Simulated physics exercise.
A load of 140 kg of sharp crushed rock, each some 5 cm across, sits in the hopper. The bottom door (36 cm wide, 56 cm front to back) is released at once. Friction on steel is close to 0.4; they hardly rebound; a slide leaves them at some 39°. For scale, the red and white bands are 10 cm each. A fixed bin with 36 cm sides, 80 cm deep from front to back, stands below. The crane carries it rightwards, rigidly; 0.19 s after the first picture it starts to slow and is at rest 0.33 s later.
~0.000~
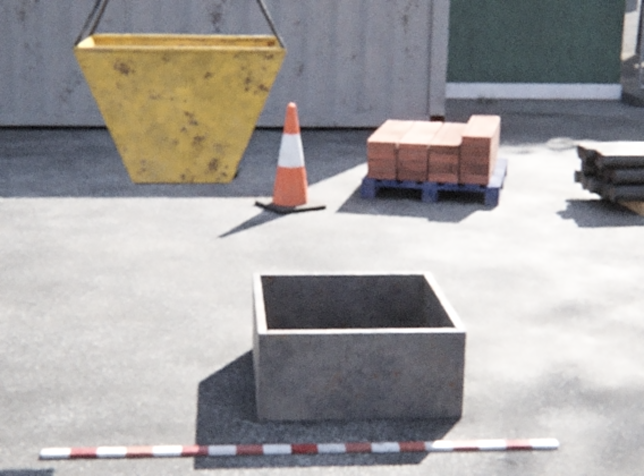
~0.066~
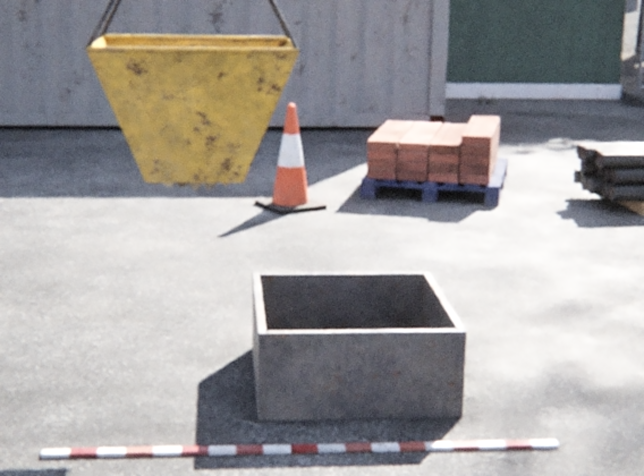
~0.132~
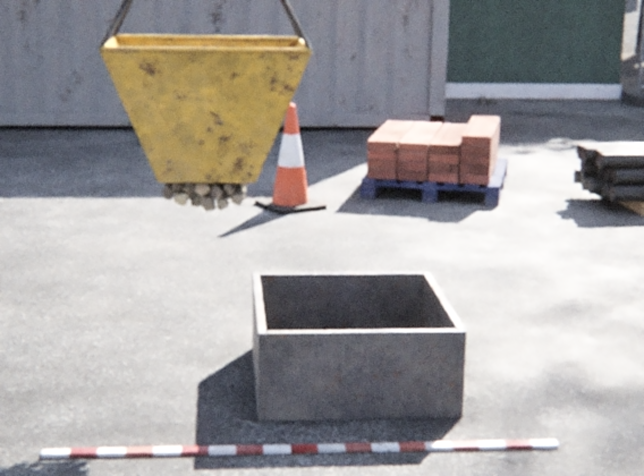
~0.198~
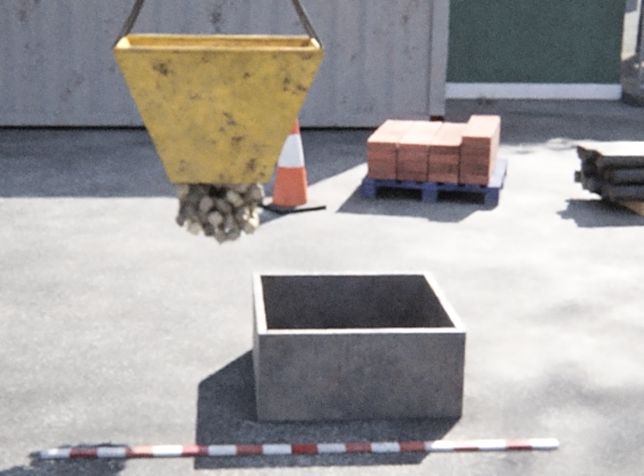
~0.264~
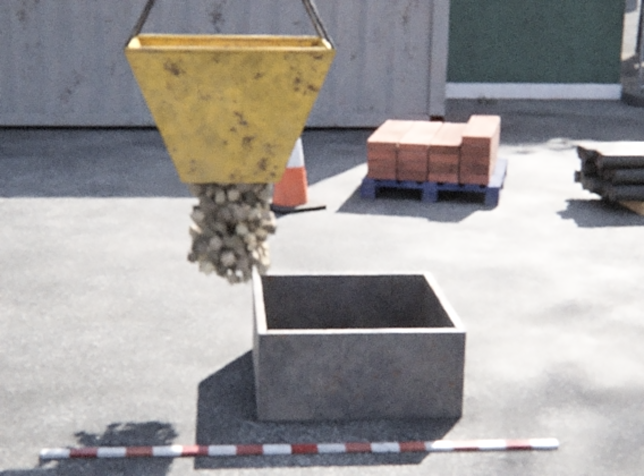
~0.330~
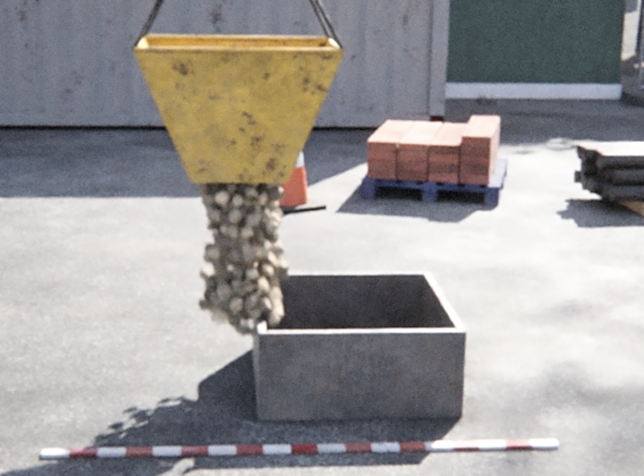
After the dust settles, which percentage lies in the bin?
Roughly 52 per cent ends in the bin.
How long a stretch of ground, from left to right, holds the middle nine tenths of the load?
About 110 cm.
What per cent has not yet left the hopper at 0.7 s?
About 0 per cent.
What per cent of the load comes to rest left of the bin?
About 45 per cent.
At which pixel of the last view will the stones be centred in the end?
Near (269, 367).
After 0.7 s, 0 % in the hopper, 47 % falling or lying left of the bin, 52 % falling or lying in the bin; the stones farthest right are at (415, 365).
After 1.1 s, 0 % in the hopper, 47 % falling or lying left of the bin, 52 % falling or lying in the bin; the stones farthest right are at (433, 364).
After 1.7 s, 0 % in the hopper, 47 % falling or lying left of the bin, 52 % falling or lying in the bin; the stones farthest right are at (434, 366).
After 2.6 s, 0 % in the hopper, 47 % falling or lying left of the bin, 52 % falling or lying in the bin; the stones farthest right are at (434, 366).
After 4.5 s, 0 % in the hopper, 47 % left of the bin, 52 % in the bin; the stones farthest right are at (434, 366).
